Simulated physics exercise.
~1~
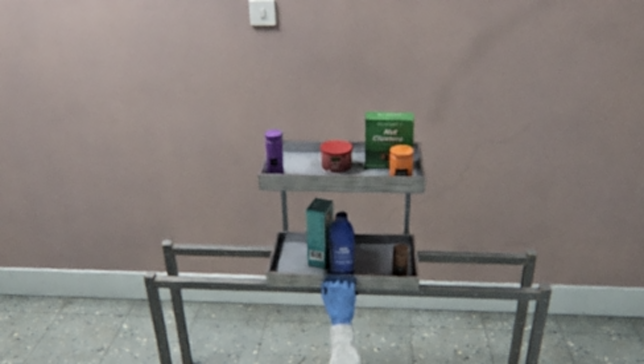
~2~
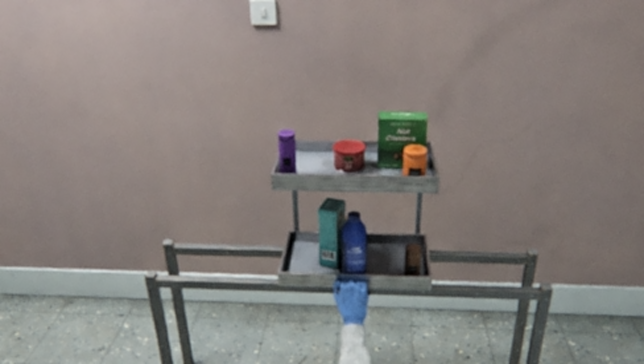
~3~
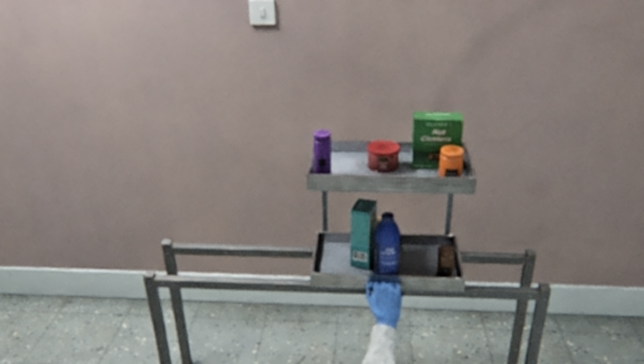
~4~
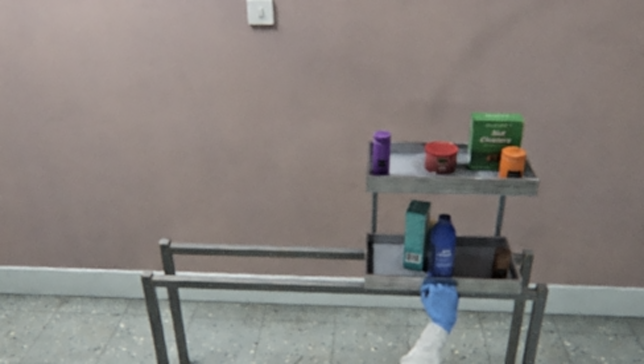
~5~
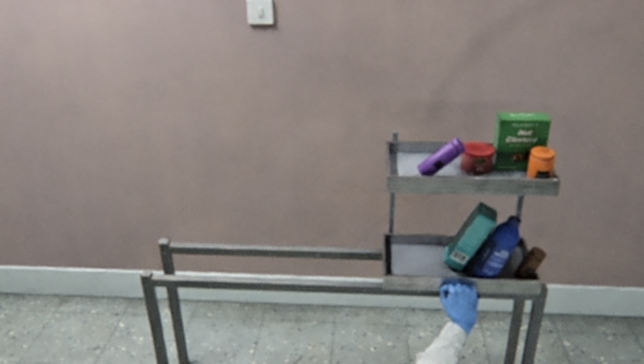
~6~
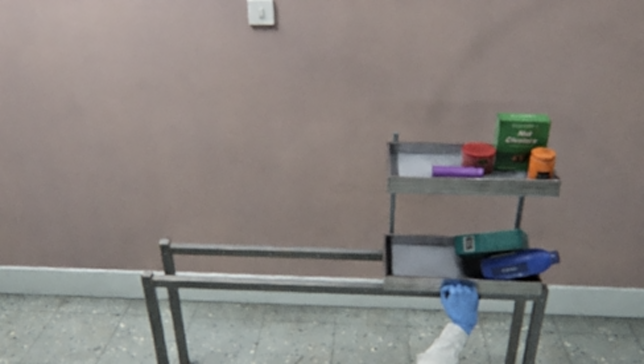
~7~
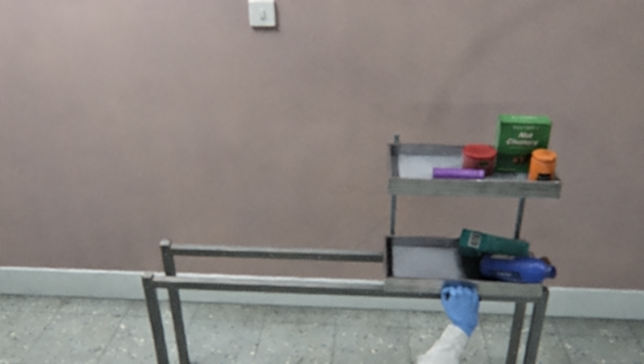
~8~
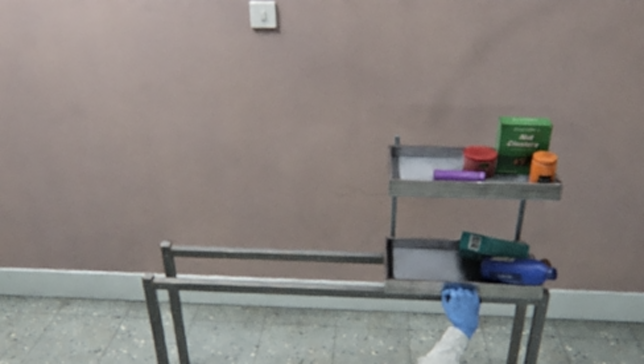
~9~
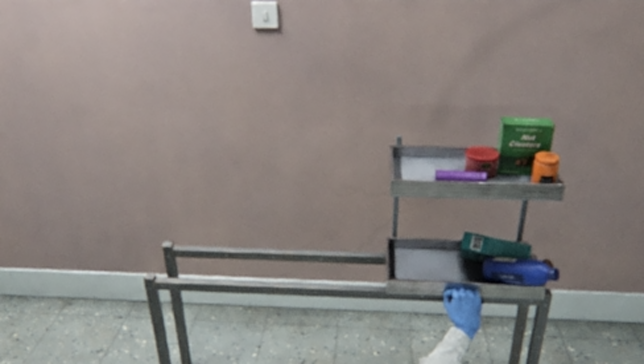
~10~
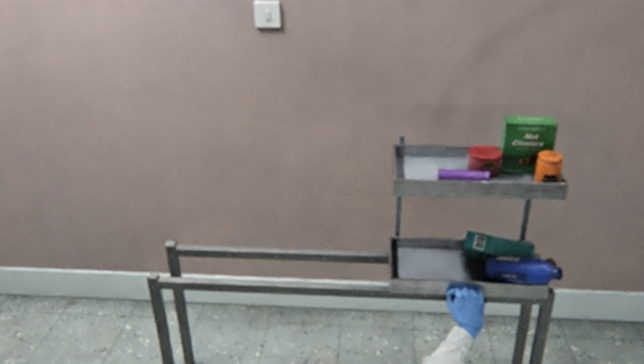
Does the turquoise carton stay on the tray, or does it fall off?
The turquoise carton stays on the tray, though it tips over and ends up lying on its side on the lower tier.
A blue-gloved hand moved a two-tier metal tray rightward along a frame until it stopped at the right end, where the purple shaker, turquoise carton and blue bottle toppled and lay on their tiers, while the red, green and orange containers stayed upright.
